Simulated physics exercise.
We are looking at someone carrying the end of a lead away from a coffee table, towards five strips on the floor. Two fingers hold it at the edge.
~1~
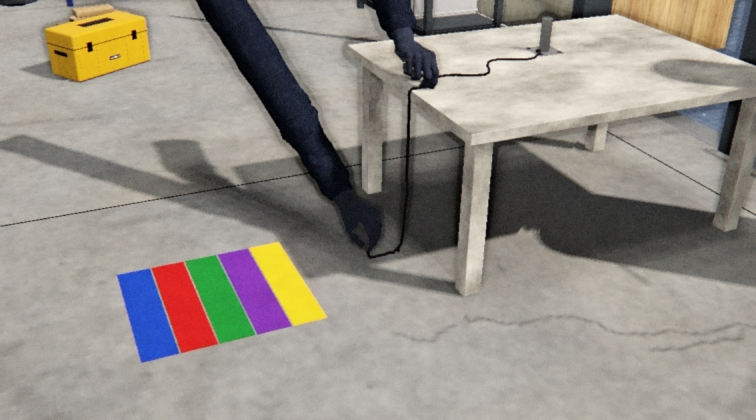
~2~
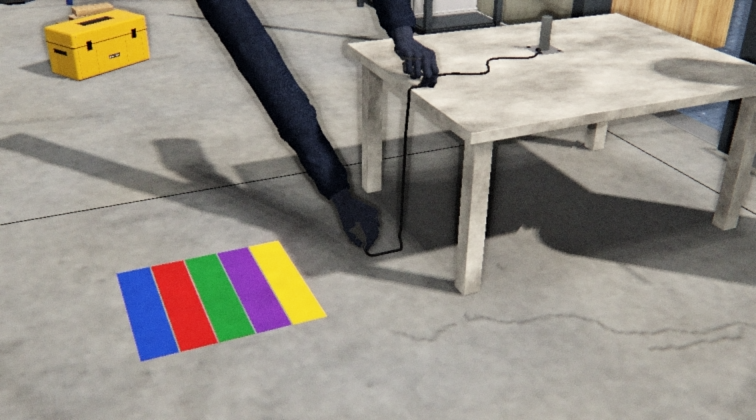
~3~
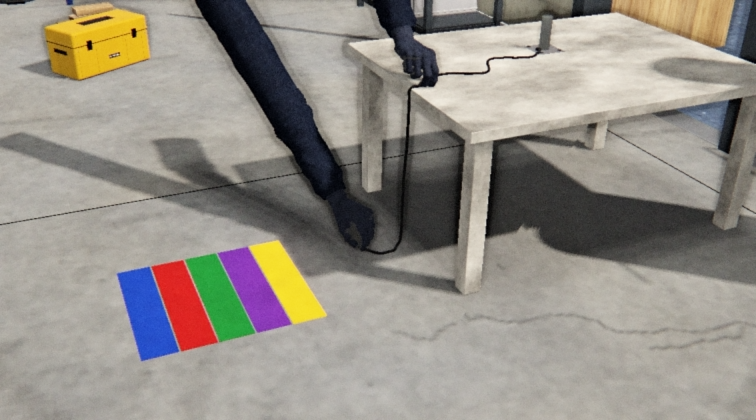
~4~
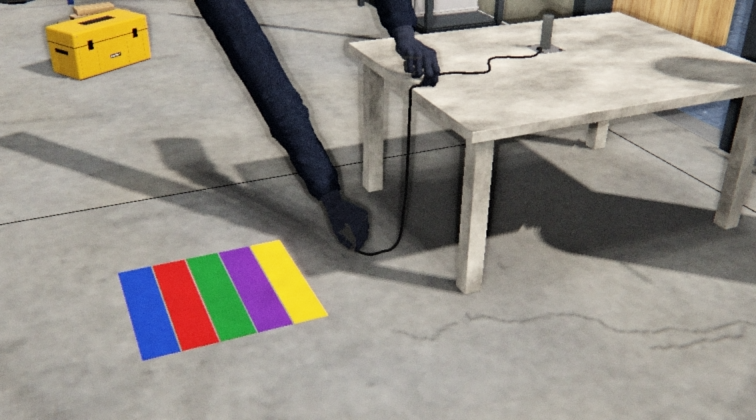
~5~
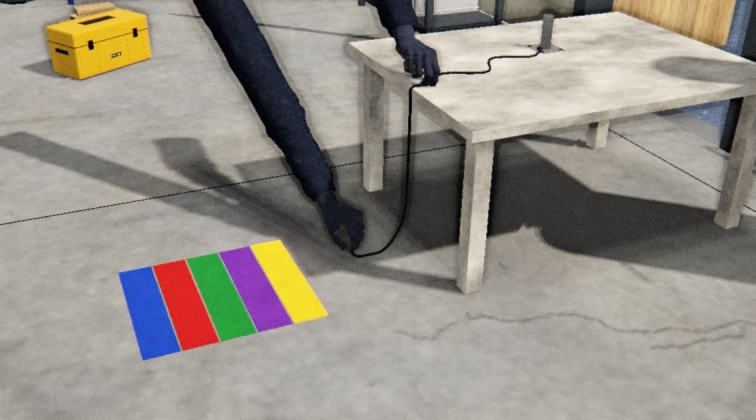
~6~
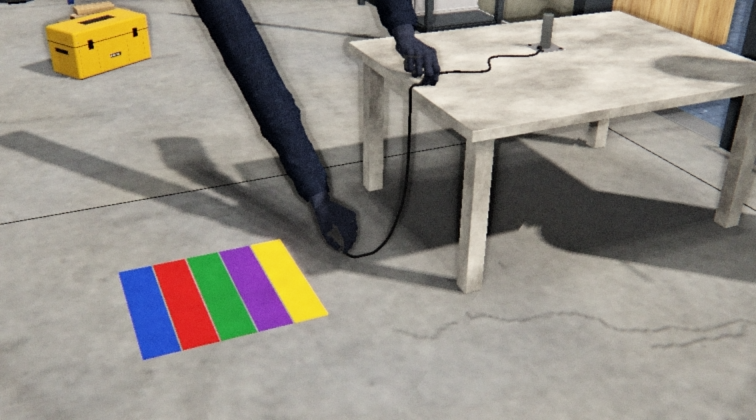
Five bright strips, blue, red, green, purple and yellow from left to right, lie on a grey concrete floor, seen from above at an angle by a still camera. To the right stands a pale table with a black lead running across its top and over the edge, where a dark-gloved hand rests, while a yellow toolbox sits upper left. The other hand, low down, draws the lead's end slightly leftward, and the hanging part bends into a smoother curve.
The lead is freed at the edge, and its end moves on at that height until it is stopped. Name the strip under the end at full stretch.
The end stops over the green strip.
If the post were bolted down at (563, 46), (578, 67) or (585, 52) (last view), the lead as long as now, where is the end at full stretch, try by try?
Near (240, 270), (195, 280) and (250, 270).
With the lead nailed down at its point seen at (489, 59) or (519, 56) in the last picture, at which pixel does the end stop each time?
The places are (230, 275) and (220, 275).
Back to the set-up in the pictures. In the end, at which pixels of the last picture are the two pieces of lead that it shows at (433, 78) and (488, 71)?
At (409, 86), then (459, 70).
Soon after, end near (267, 266); over yellow.
Then, end near (233, 273); over green.
At full stretch, end near (213, 277); over green. It gets as far as the green strip.
